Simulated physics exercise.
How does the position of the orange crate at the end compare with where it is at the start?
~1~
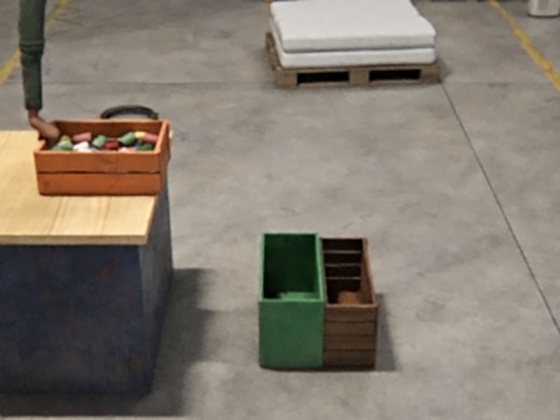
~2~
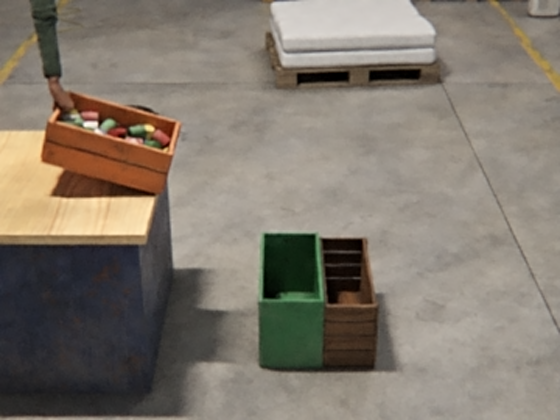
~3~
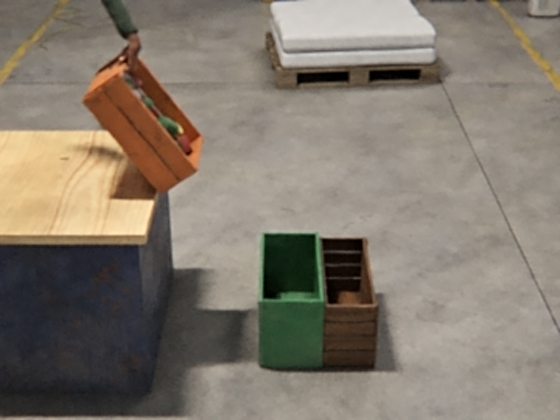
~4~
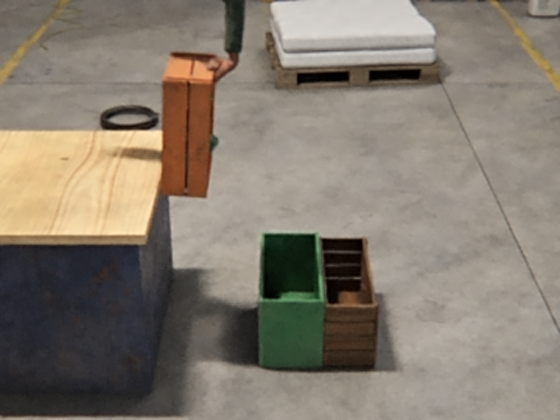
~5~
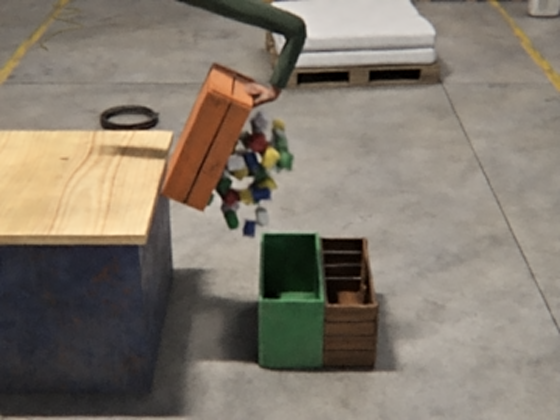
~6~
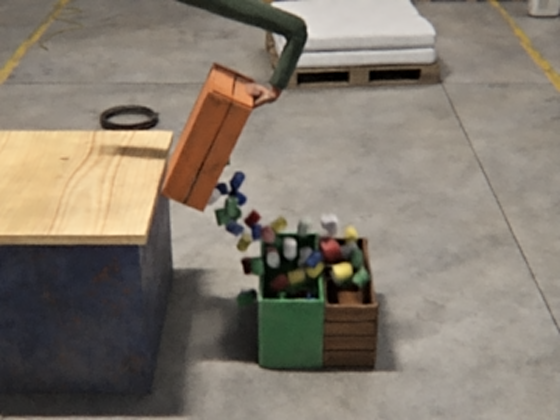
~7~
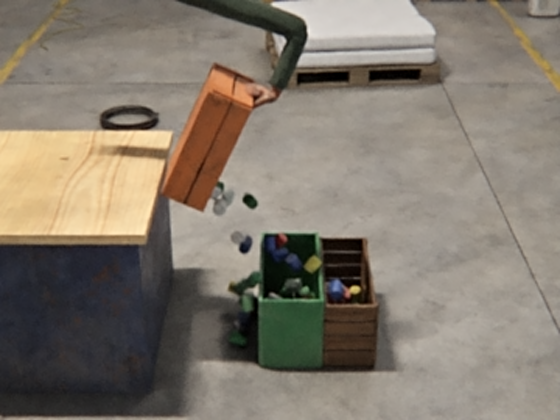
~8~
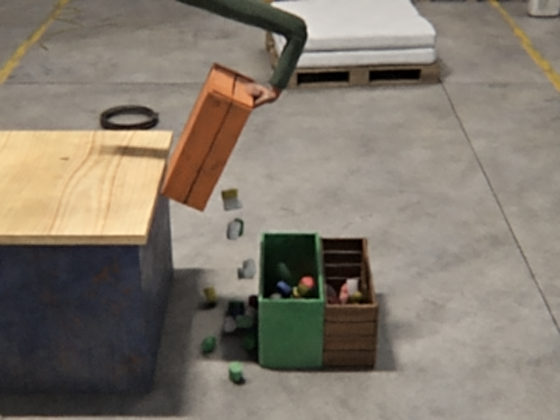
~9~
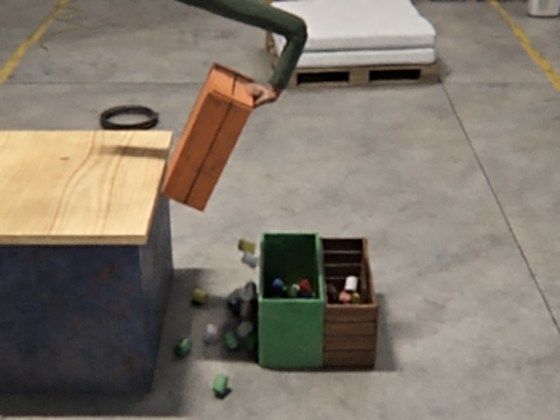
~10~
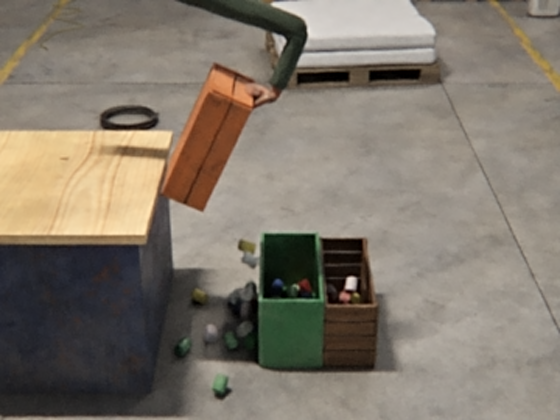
At the start the orange crate sits upright on the bench top, near its right end. At the end it is farther right and slightly higher, held steeply tipped in the air just past the bench's right edge.
